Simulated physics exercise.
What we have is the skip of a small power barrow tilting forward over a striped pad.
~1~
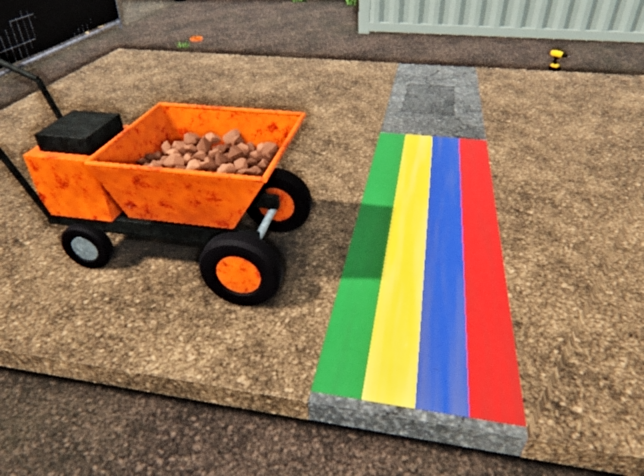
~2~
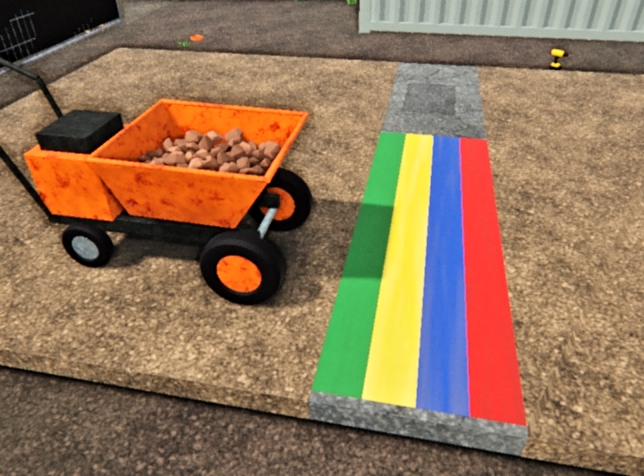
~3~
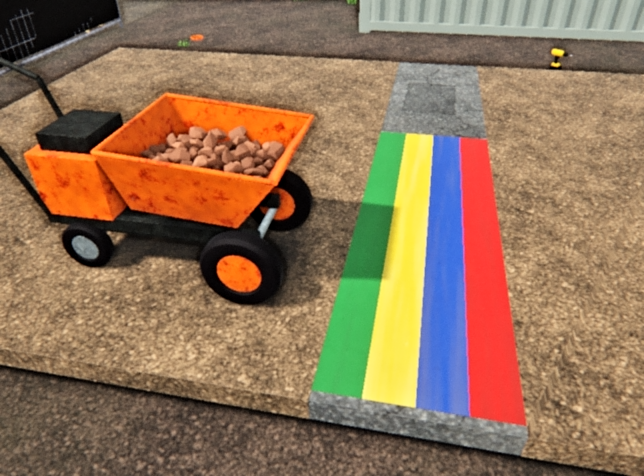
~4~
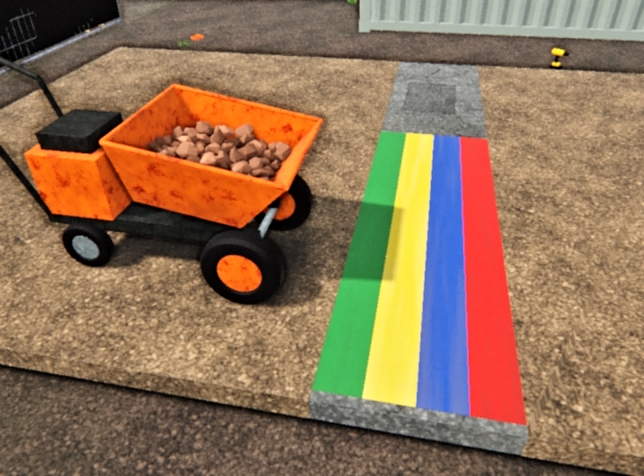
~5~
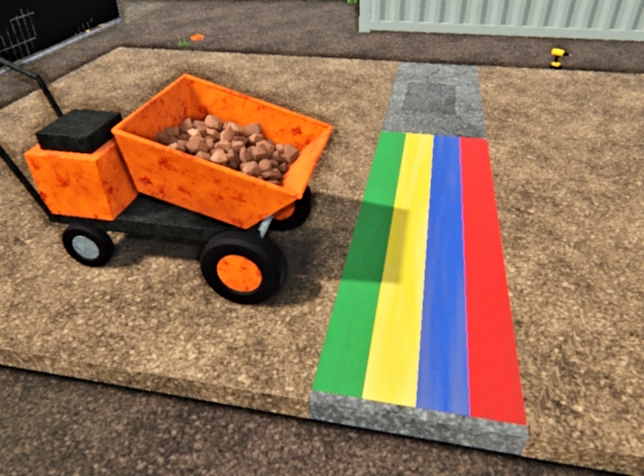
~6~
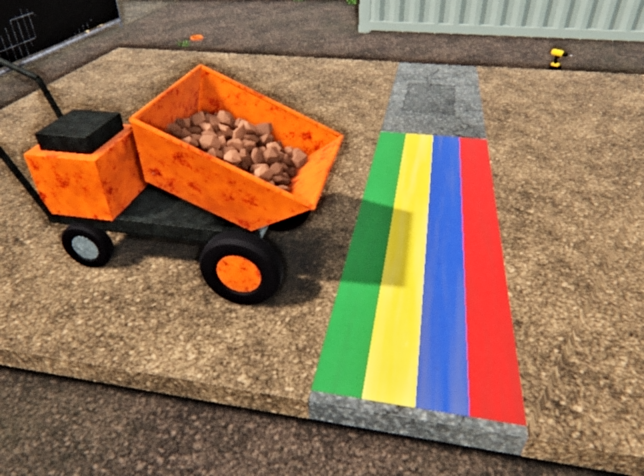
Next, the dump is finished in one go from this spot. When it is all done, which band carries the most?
The yellow band carries the most.
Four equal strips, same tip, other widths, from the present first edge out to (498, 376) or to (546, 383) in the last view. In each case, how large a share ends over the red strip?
10 per cent, then 10 per cent, roughly.
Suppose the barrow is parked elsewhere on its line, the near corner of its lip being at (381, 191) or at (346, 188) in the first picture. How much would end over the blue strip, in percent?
In order, close to 10 and 30 in a hundred.
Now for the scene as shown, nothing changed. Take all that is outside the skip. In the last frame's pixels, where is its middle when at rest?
Somewhere around (411, 278) in the final view.
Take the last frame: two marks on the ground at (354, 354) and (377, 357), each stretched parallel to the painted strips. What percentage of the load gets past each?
Close to 70 per cent, then close to 60 per cent.
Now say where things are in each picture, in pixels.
The first picture shows lip of the skip at (264, 180), level; top of the load at (200, 167), lumps of rubble; green strip at (346, 348); yellow strip at (394, 355); blue strip at (443, 362); red strip at (493, 370).
The second picture shows lip of the skip at (267, 180), tipped barely; top of the load at (202, 155).
The third picture shows lip of the skip at (275, 183), tipped barely; top of the load at (195, 157).
The fourth picture shows lip of the skip at (286, 188), tipped a little; top of the load at (188, 146).
The fifth picture shows lip of the skip at (299, 196), tipped clearly; top of the load at (197, 141).
The sixth picture shows lip of the skip at (312, 207), tipped clearly; top of the load at (207, 129); green strip at (347, 347); yellow strip at (394, 354); blue strip at (443, 361); red strip at (493, 369).
Soon after the last picture, skip tipped steeply; all in the skip.
A little later, skip tipped right over; most in the skip; a small part over the green strip; about a quarter over the yellow strip; a stray few over the blue strip.
Later still, skip tipped right over; about a quarter in the skip; a small part over the green strip; about a third over the yellow strip; about a quarter over the blue strip; a small part over the red strip; a stray few off the paint.
At rest, skip tipped right over; about a quarter in the skip; a small part over the green strip; about a third over the yellow strip; about a quarter over the blue strip; a small part over the red strip; a stray few off the paint.
